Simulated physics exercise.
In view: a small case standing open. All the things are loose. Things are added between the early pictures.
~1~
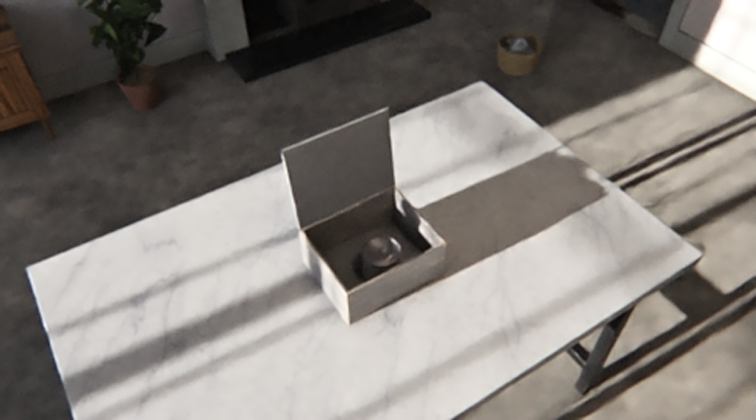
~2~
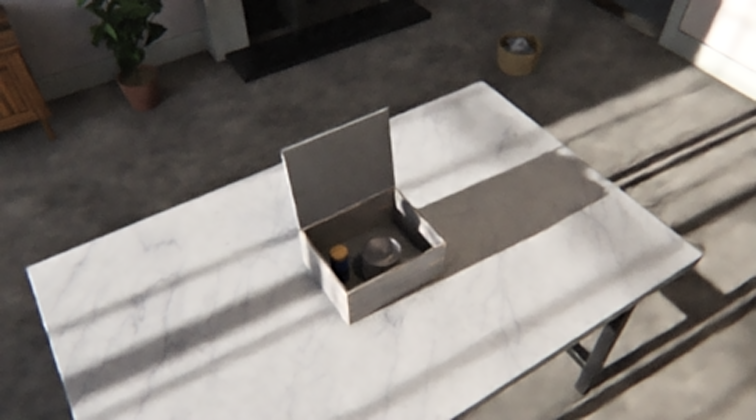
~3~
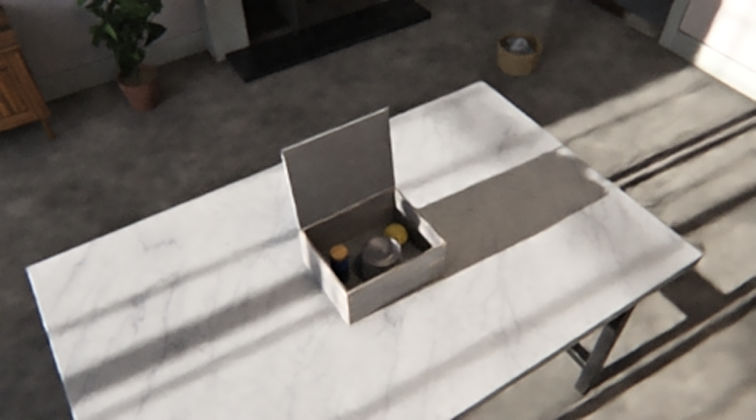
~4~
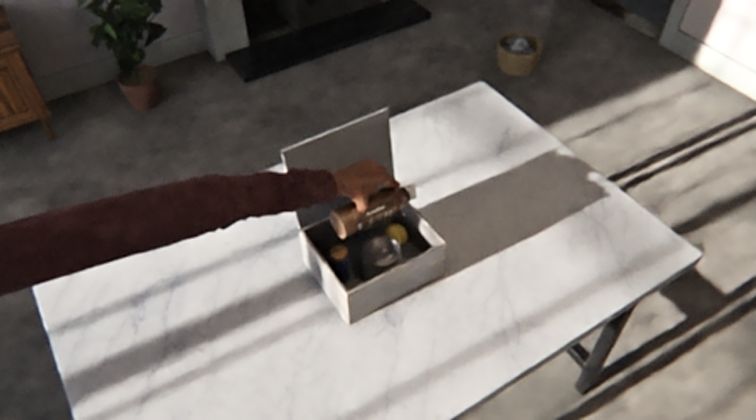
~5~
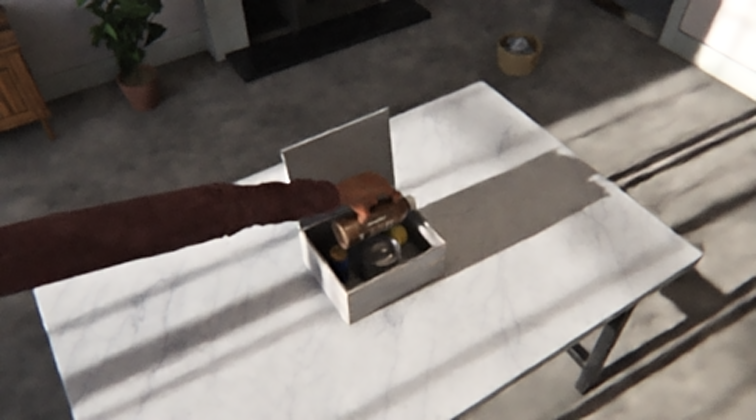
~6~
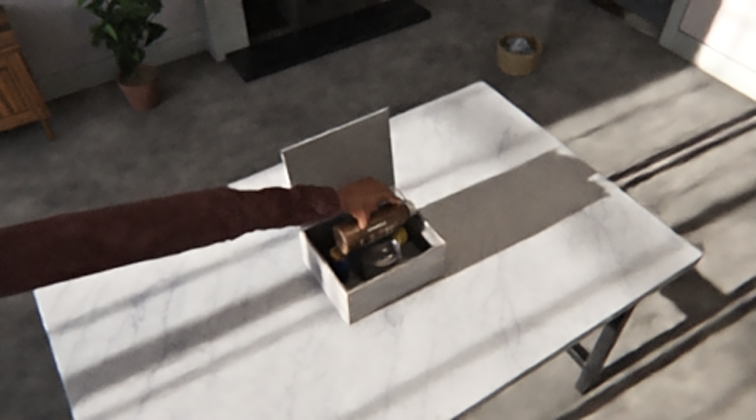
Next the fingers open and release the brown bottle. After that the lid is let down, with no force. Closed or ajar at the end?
The lid sits on the rim.
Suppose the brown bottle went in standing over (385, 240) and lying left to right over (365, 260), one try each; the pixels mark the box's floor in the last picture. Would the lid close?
First, it sits on the rim; second, it shuts flat.
Then, 0.60 s on from there, brown bottle shifted well along near (363, 237); blue shaker turned 5° from how it was put; yellow lemon shifted a little.
Then, 1.10 s on from there, lid starting down; brown bottle shifted well along near (363, 237); yellow lemon shifted about its own width; blue shaker shifted a little.
Then, 1.60 s on from there, lid 57° above the rim; brown bottle shifted well along near (363, 237); yellow lemon shifted well along; blue shaker shifted a little.
Then, 2.00 s on from there, lid 16° above the rim; brown bottle shifted well along near (363, 237); yellow lemon shifted about its own width; blue shaker shifted a little.
In the end, lid shut; moved from the start, yellow lemon and brown bottle; the other 2 unmoved. At the end, from the last picture's camera, brown bottle near (363, 237).
